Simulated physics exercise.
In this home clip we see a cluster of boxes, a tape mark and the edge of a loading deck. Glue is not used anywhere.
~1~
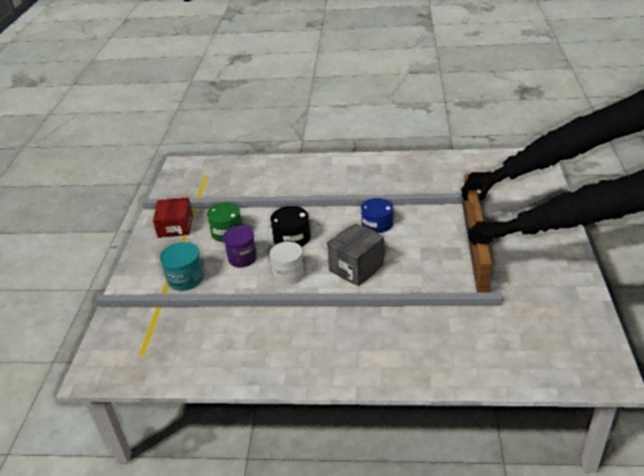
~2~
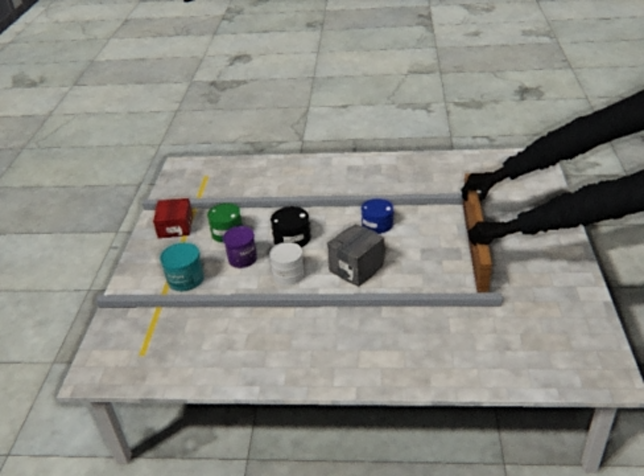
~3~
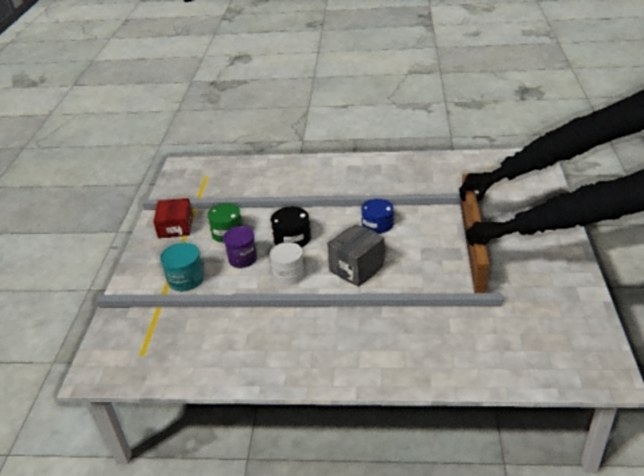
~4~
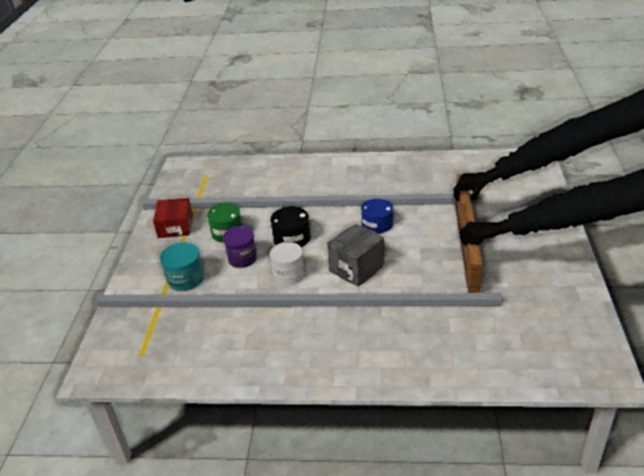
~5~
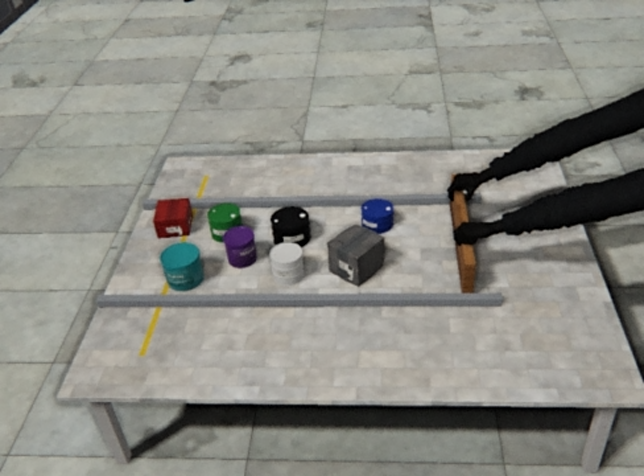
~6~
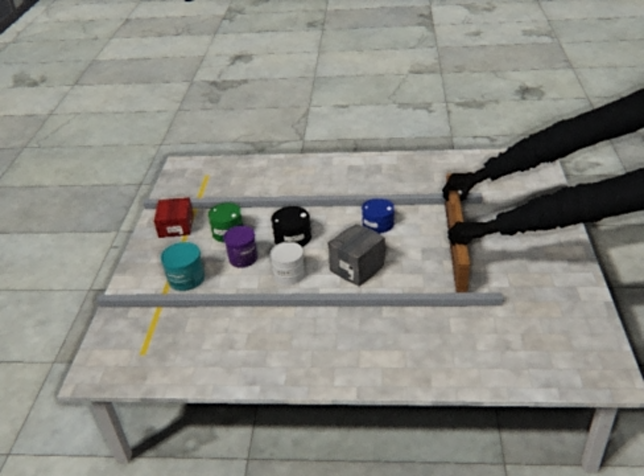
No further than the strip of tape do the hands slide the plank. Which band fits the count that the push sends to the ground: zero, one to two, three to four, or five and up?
The band is one to two.
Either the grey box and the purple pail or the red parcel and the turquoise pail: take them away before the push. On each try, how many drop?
The count is 1 in the first case and 0 in the second.
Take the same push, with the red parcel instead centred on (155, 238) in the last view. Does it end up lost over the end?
It goes off the edge.
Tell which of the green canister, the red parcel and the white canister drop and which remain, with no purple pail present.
Green canister stays put; red parcel drops; white canister stays put.
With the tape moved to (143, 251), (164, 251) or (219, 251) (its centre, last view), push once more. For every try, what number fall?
Respectively, 5, 5 and 0.
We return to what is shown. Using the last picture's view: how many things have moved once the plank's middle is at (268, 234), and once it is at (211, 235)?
Tally: First 7; then 8.
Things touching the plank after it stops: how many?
It adds up to 3.
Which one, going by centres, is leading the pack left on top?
It's the white canister.
A little later, none off yet; red parcel at rest near (174, 218); turquoise pail at rest near (183, 267); green canister at rest near (226, 223).
Next, none off yet; red parcel at rest near (174, 218); turquoise pail shifted a little near (175, 267); green canister moving near (223, 222).
When it is over, the number that fall off is one or two; down, turquoise pail and red parcel.
